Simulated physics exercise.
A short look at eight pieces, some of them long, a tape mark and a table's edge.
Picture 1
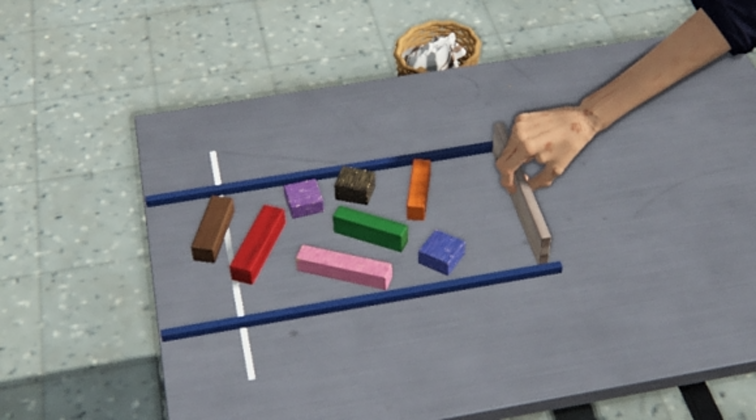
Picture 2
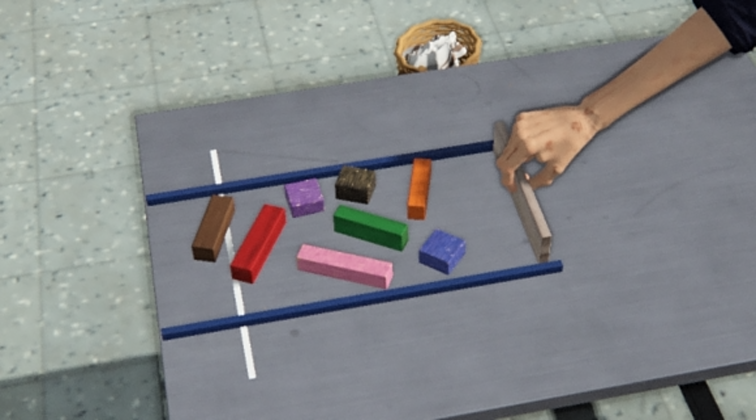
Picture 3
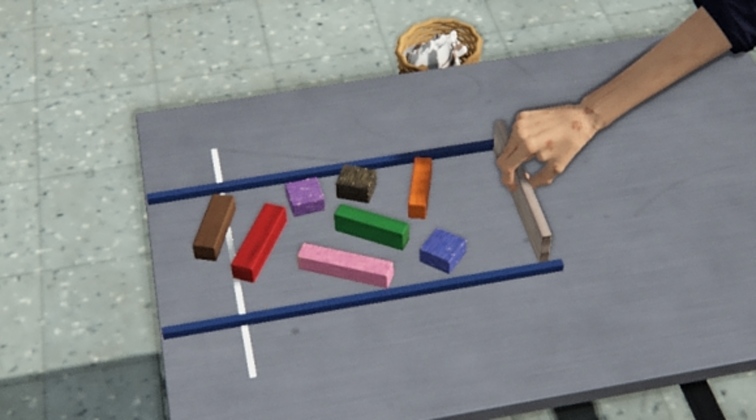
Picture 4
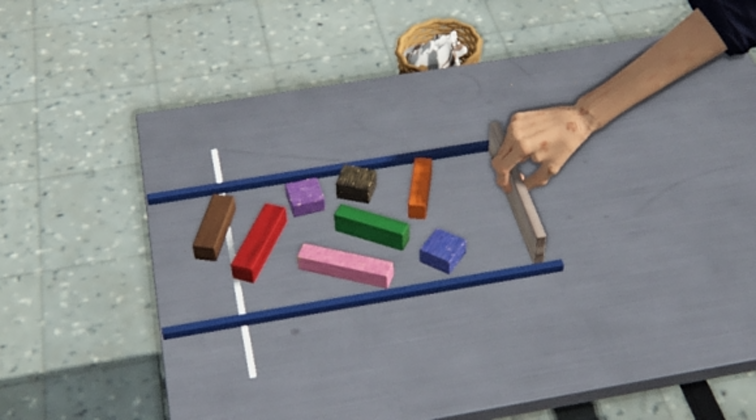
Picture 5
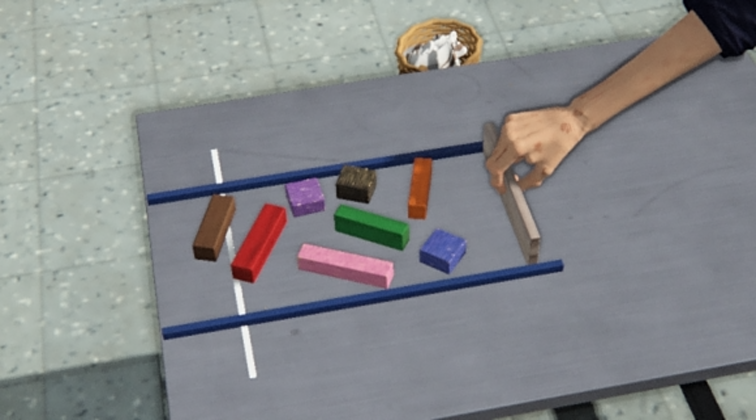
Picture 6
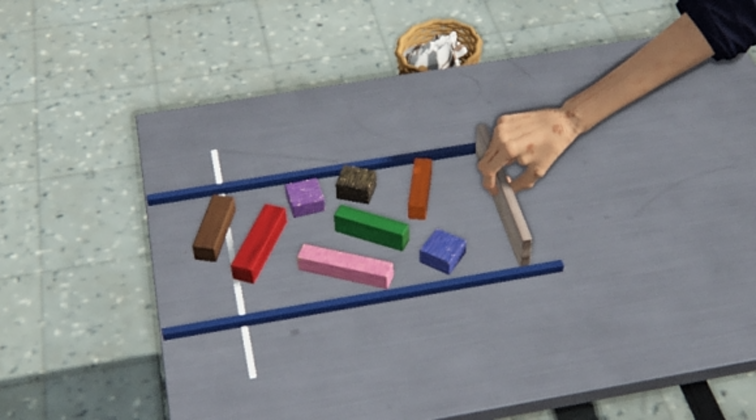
In this clip, a hand holds a wooden board upright at the right of eight colored pieces lying between two blue rails on a gray table, then slides it slightly left while the pieces stay still.
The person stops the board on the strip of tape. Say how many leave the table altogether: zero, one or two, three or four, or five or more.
Outcome: The number that fall off is one or two.
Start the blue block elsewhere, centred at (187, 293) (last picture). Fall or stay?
It holds on.
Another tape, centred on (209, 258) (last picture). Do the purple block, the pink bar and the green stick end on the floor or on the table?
The purple block is lost; the pink bar stays on; the green stick does not fall.
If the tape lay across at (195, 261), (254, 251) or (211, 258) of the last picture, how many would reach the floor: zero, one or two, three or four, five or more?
Taking them in turn, three or four; none; 3 or 4.
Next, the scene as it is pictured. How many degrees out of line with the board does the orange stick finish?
Near 0 degrees.
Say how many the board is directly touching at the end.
That makes 3.
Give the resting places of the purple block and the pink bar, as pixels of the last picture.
The purple block at (154, 213), the pink bar at (189, 287).
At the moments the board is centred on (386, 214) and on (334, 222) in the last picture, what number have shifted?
6 and 7.
Soon after, none off yet; brown stick at rest near (215, 228); red stick at rest near (260, 243); purple block at rest near (305, 198).
After that, none off yet; brown stick moving near (206, 229); red stick displaced a little near (229, 243); purple block displaced well along near (237, 200).
In the end, the number that fall off is one or two; gone, brown stick.
